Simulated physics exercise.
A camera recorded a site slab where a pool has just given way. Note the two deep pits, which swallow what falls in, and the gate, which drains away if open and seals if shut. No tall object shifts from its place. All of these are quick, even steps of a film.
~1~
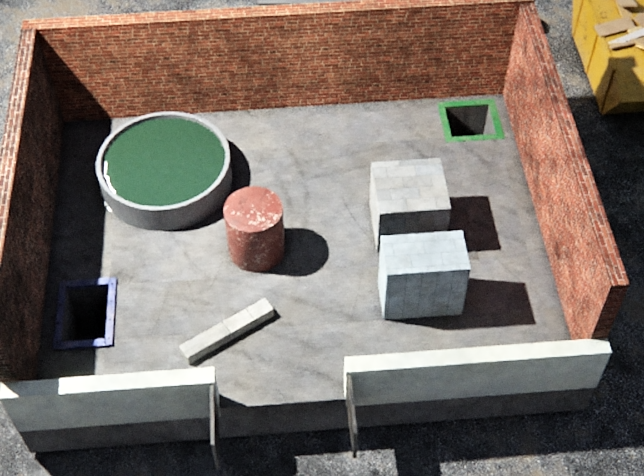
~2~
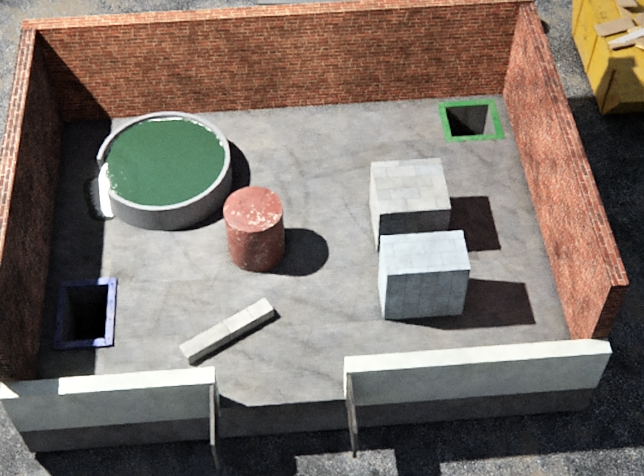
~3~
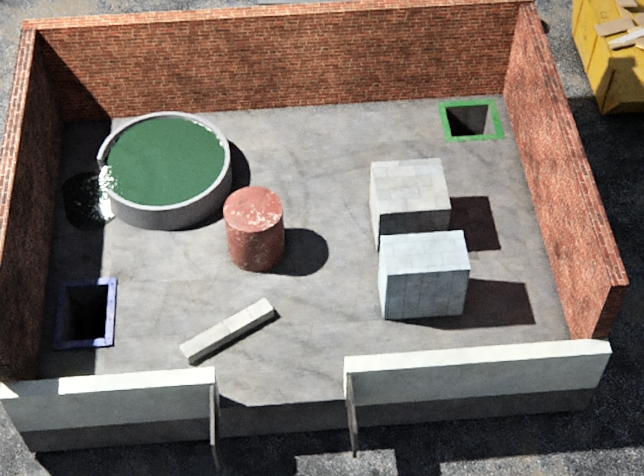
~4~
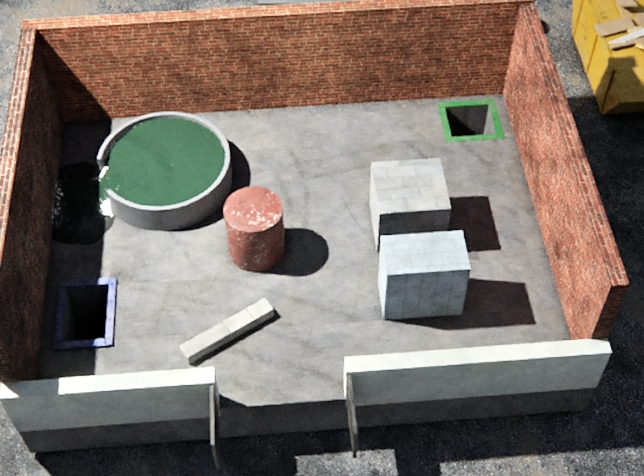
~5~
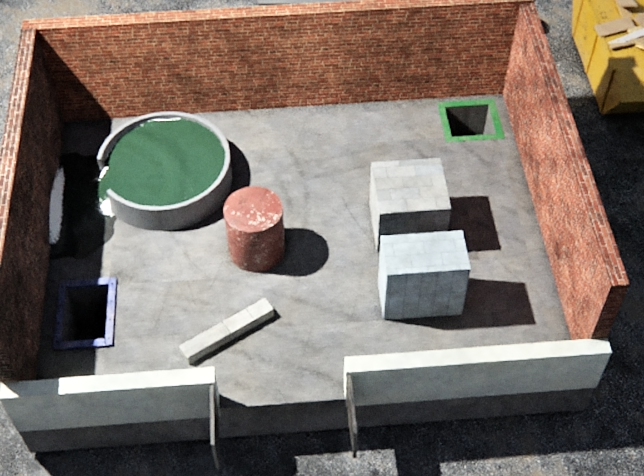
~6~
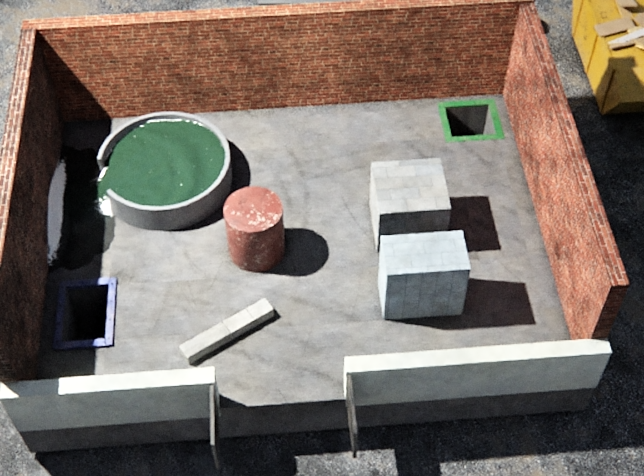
At the start, a round pool of green water stands near the left wall of a walled slab with a red cylinder, pale blocks and two square pits. Water bursts through the pool's left side, spreads darkly to the brick wall, then runs along its foot toward the front, while the solid objects stay still.
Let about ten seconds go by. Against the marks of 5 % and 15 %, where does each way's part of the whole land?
As I see it, the gate will be a minor outlet short of five per cent; the green pit will be a minor outlet short of five per cent; the blue pit will be a major outlet past fifteen per cent.
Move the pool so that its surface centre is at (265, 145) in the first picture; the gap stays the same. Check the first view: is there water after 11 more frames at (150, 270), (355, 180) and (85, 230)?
In sequence: Inundated, next unflooded, then inundated.
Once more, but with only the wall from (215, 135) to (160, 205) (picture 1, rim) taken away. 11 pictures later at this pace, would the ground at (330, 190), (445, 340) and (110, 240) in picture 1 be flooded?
In the order asked: Sodden, out of reach, out of reach.
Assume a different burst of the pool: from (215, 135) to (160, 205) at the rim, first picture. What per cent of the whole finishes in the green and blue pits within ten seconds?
Result - green: 25 %; blue: 2 %.
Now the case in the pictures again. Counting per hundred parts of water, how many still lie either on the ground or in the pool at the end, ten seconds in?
Roughly 76 out of every hundred parts.
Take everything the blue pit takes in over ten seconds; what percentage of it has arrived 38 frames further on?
Near 80 %, I'd say.
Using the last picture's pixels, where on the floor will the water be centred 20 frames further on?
The centre of mass sits at about (139, 201).
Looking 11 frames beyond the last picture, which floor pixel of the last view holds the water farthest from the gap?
Close to (34, 407).
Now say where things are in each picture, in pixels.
In the first frame, still water in the round pool at (164, 162).
In the second frame, the front is at (99, 217), out from the gap at (106, 190).
In the third frame, water pours out at (106, 191) and has run to (73, 181).
In the fourth frame, the front is at (53, 235), out from the gap at (106, 191).
In the fifth frame, the front is at (51, 253), out from the gap at (106, 191).
In the sixth frame, water pours out at (106, 190) and has run to (49, 268).
A moment on, water covers 10 % of the floor; the gate 0 %, the green pit 0 %, the blue pit 1 %.
Next, water covers 15 % of the floor; the gate 0 %, the green pit 0 %, the blue pit 4 %.
Then, water covers 25 % of the floor; the gate 0 %, the green pit 0 %, the blue pit 10 %.
Later, water covers 50 % of the floor; the gate 1 %, the green pit 0 %, the blue pit 16 %.
In the end, water covers 75 % of the floor; the gate 2 %, the green pit 2 %, the blue pit 19 %.
